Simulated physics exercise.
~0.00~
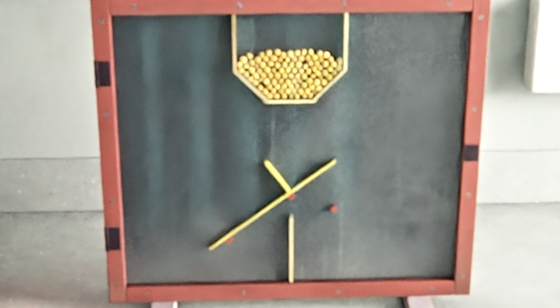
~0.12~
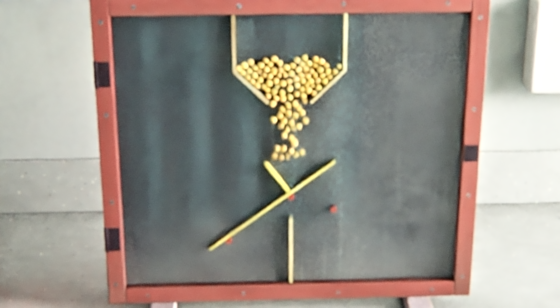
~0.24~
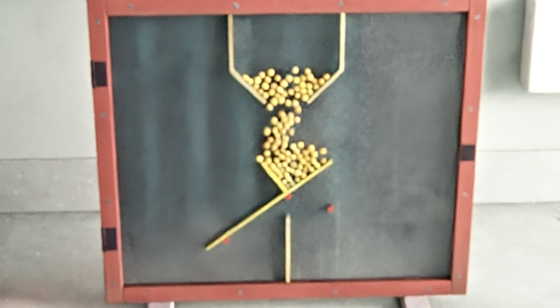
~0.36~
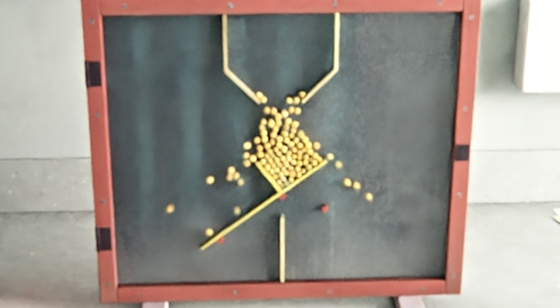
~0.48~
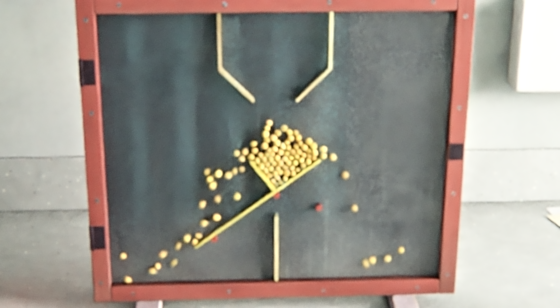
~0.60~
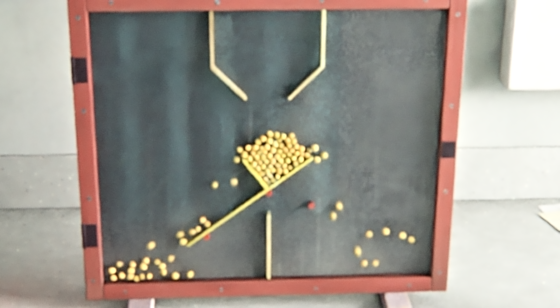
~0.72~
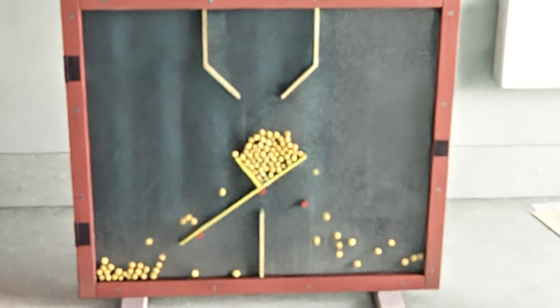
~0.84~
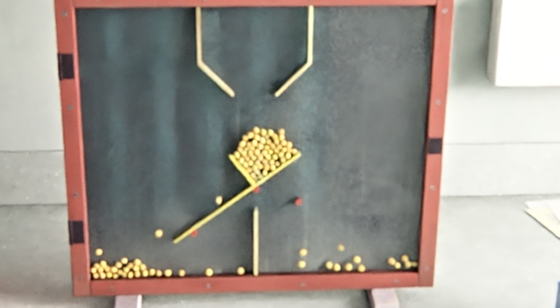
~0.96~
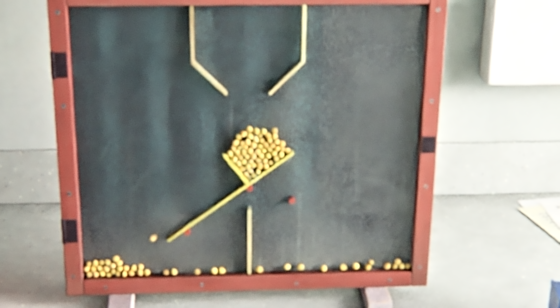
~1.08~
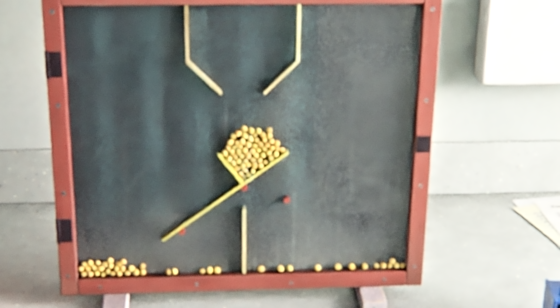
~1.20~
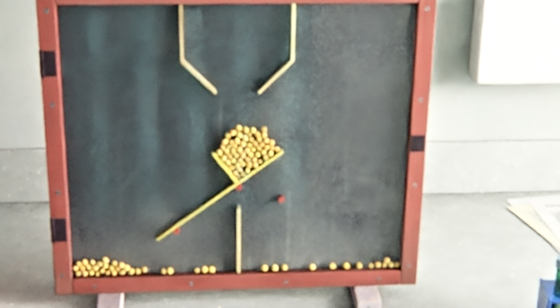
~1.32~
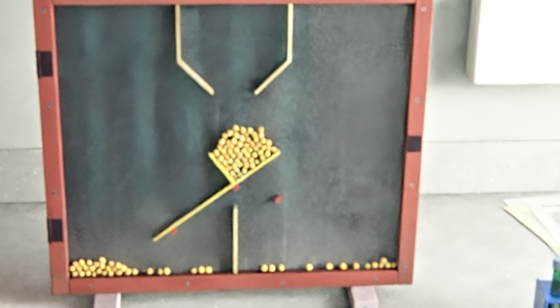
Inside a red-framed dark board, yellowish beads poured from a hopper onto a tilted tray, where most piled up while others spilled off both sides, leaving a larger cluster at the bottom left and fewer scattered along the bottom right.
